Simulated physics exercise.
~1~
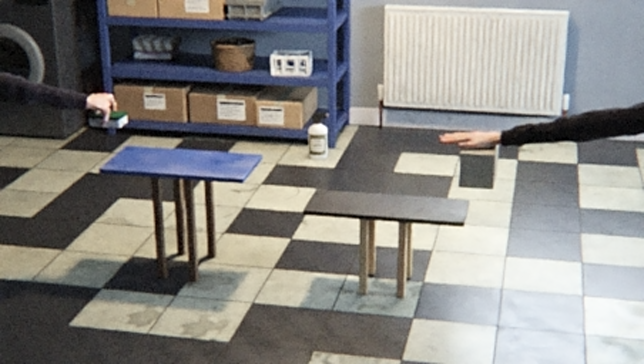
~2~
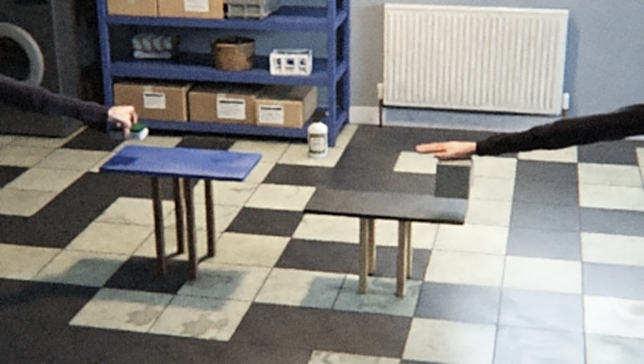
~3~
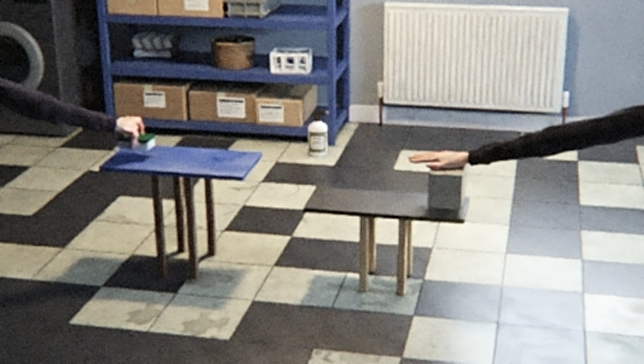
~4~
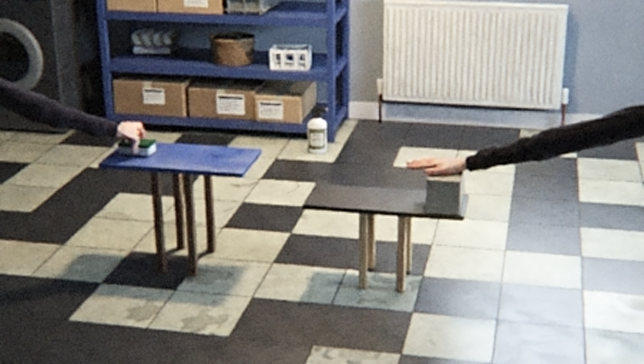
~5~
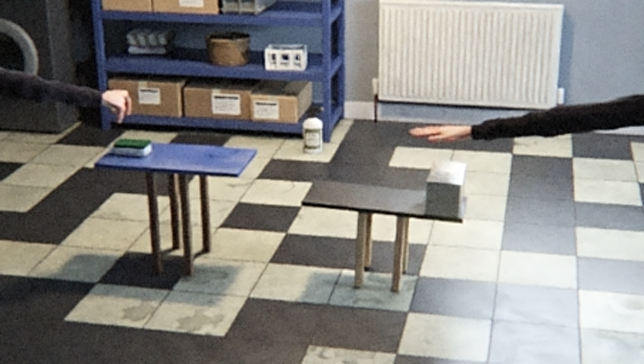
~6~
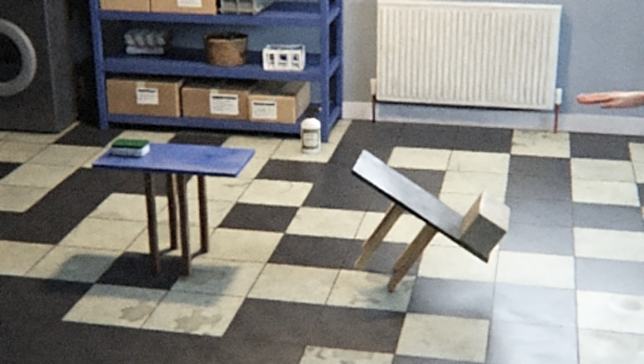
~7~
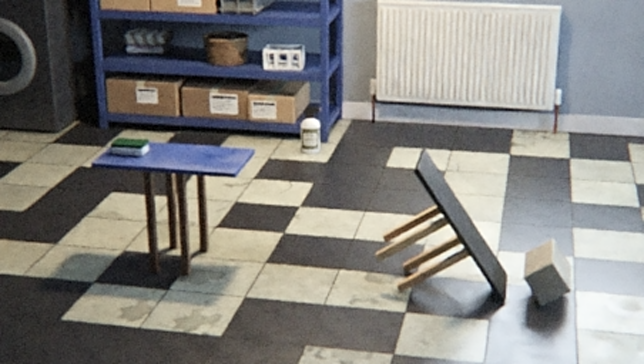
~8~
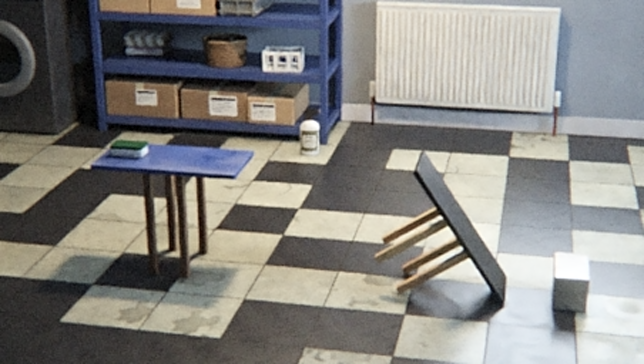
Two hands set down a sponge and a block, and only the black table topples.
